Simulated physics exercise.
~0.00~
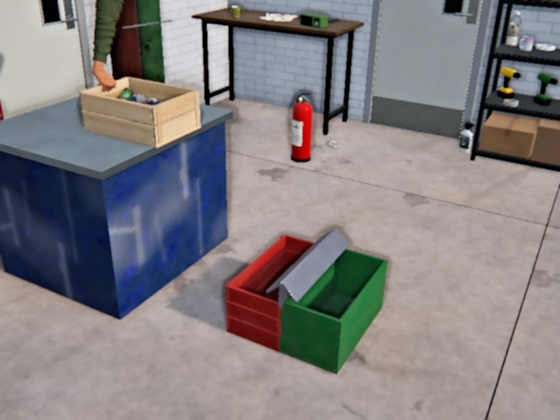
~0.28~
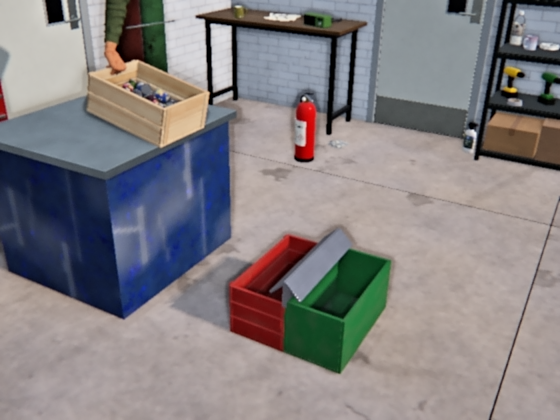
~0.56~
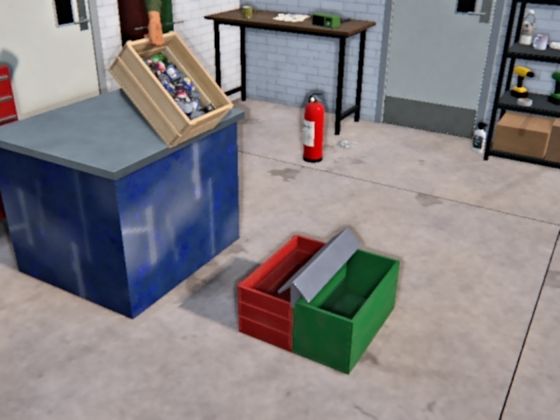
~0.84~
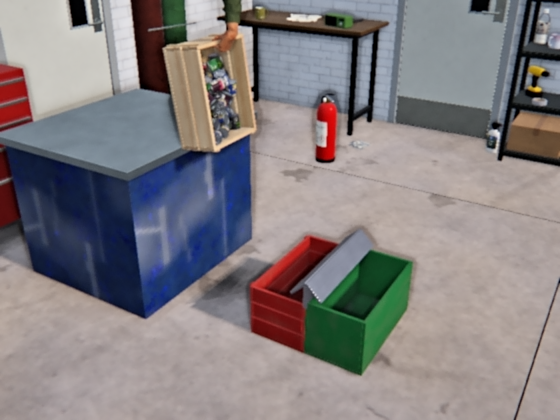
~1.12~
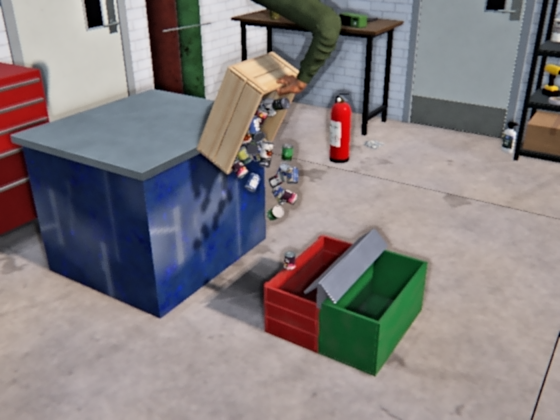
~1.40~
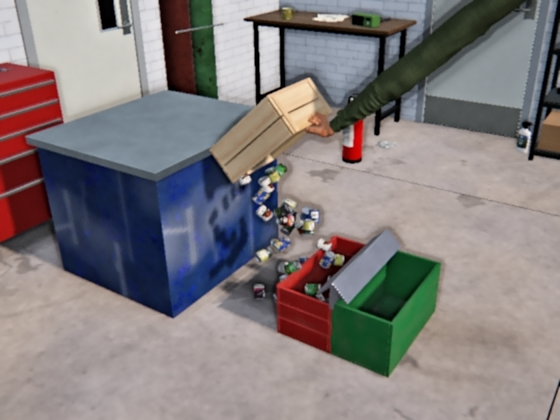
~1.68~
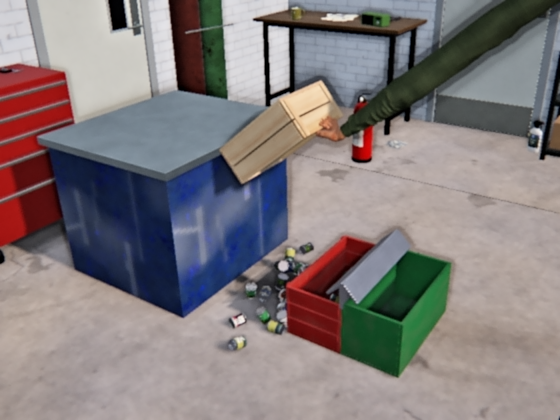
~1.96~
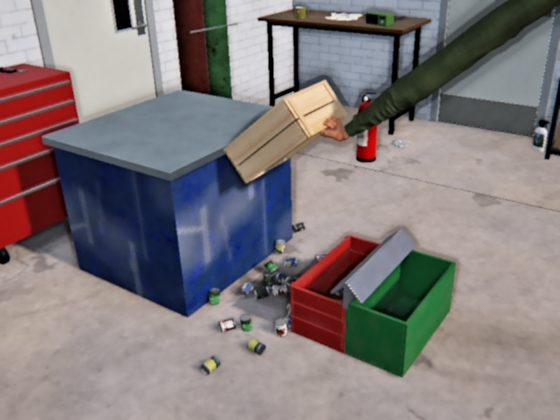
At first, a wooden box of small tins sits level on a blue bench with a grey top, while an open red trough and a green bin stand side by side on the floor, a steel ridge between them. A hand tips the box steadily toward the right, and the tins slide toward its lower side. As it tilts past upright, tins spill over the bench edge in a loose stream. Some drop into the red trough, but many land short of it and scatter across the concrete. Finally the arm holds the box steeply tipped, with tins lying between bench and trough.
